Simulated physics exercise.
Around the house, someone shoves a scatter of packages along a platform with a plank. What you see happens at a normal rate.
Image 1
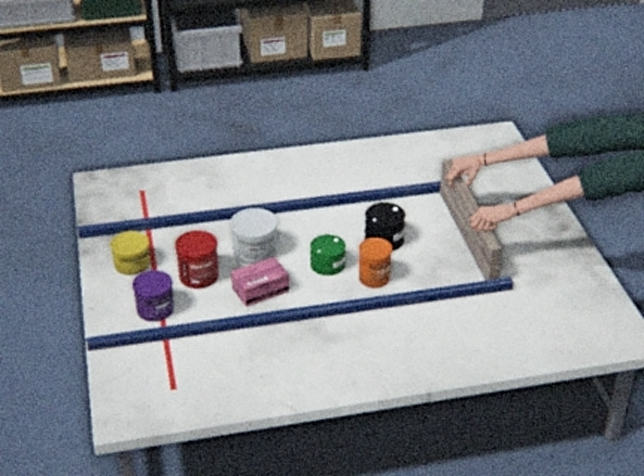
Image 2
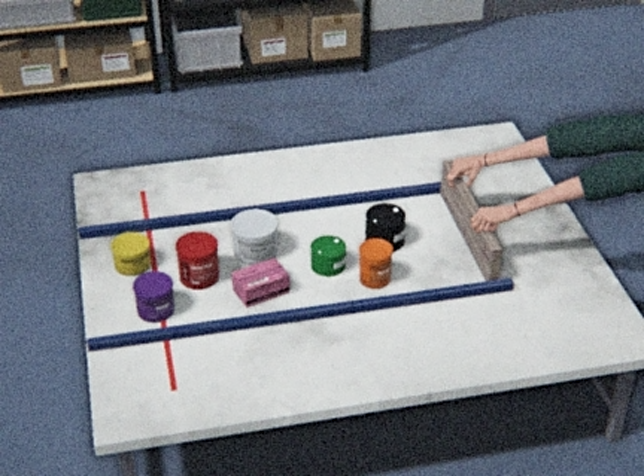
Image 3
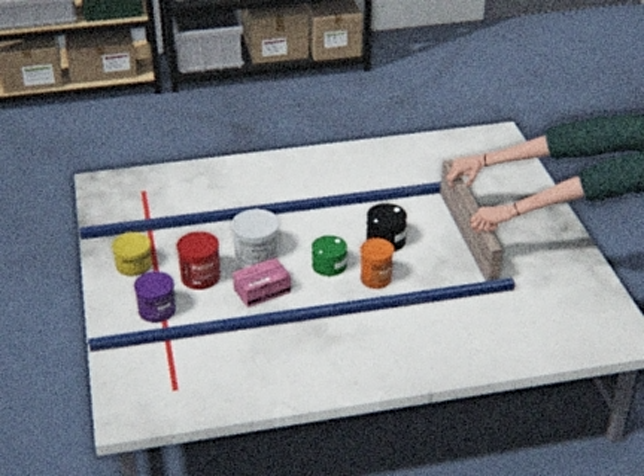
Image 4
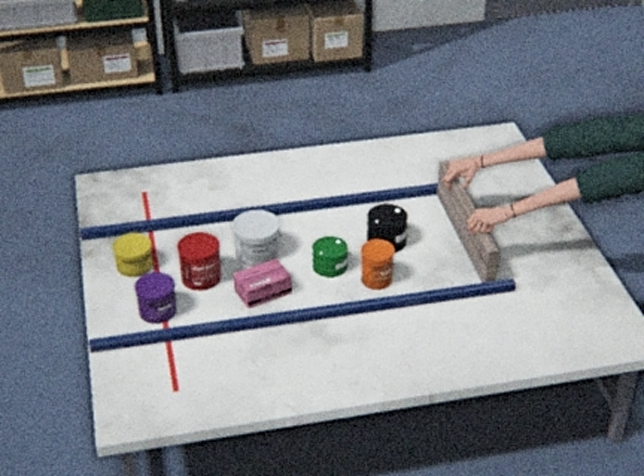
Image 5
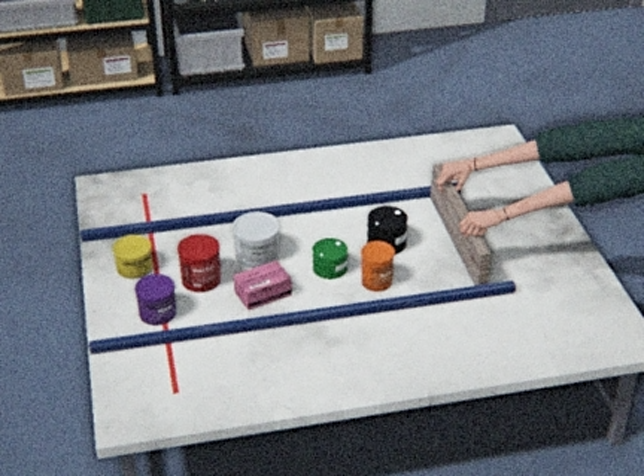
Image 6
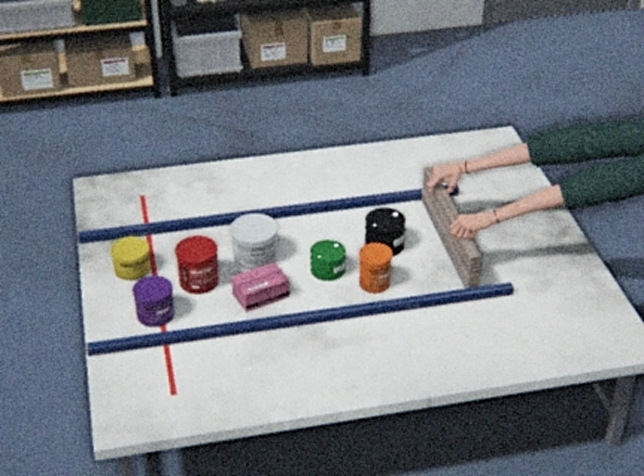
Hands resting on a wooden plank, then sliding it slightly left between blue rails toward colourful containers that stay still.
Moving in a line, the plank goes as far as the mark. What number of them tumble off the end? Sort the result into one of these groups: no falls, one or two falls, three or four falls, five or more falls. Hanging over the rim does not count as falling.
One or two falls.
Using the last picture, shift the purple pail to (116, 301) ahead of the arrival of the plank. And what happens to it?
It goes off the edge.
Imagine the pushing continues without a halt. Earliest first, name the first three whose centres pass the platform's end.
First comes the yellow pail, next the purple pail, and after that the white pail.
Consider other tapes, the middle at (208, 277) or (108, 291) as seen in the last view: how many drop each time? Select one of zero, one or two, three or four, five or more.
In turn: None; 5 or more.
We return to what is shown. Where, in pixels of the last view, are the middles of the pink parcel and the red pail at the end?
In the last picture the pink parcel sits at (114, 315) while the red pail sits at (102, 275).
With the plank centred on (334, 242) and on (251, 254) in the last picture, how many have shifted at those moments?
At the first spot the count is 3, and at the second it is 6.
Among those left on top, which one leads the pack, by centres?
White pail.
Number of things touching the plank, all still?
3 are in contact with it.
Soon after, none off yet; yellow pail at rest near (131, 259); purple pail at rest near (154, 302); red pail at rest near (198, 265).
After that, none off yet; yellow pail at rest near (131, 259); purple pail at rest near (154, 302); red pail displaced a little near (189, 270).
In the end, the number that fall off is one or two; gone, purple pail and yellow pail.
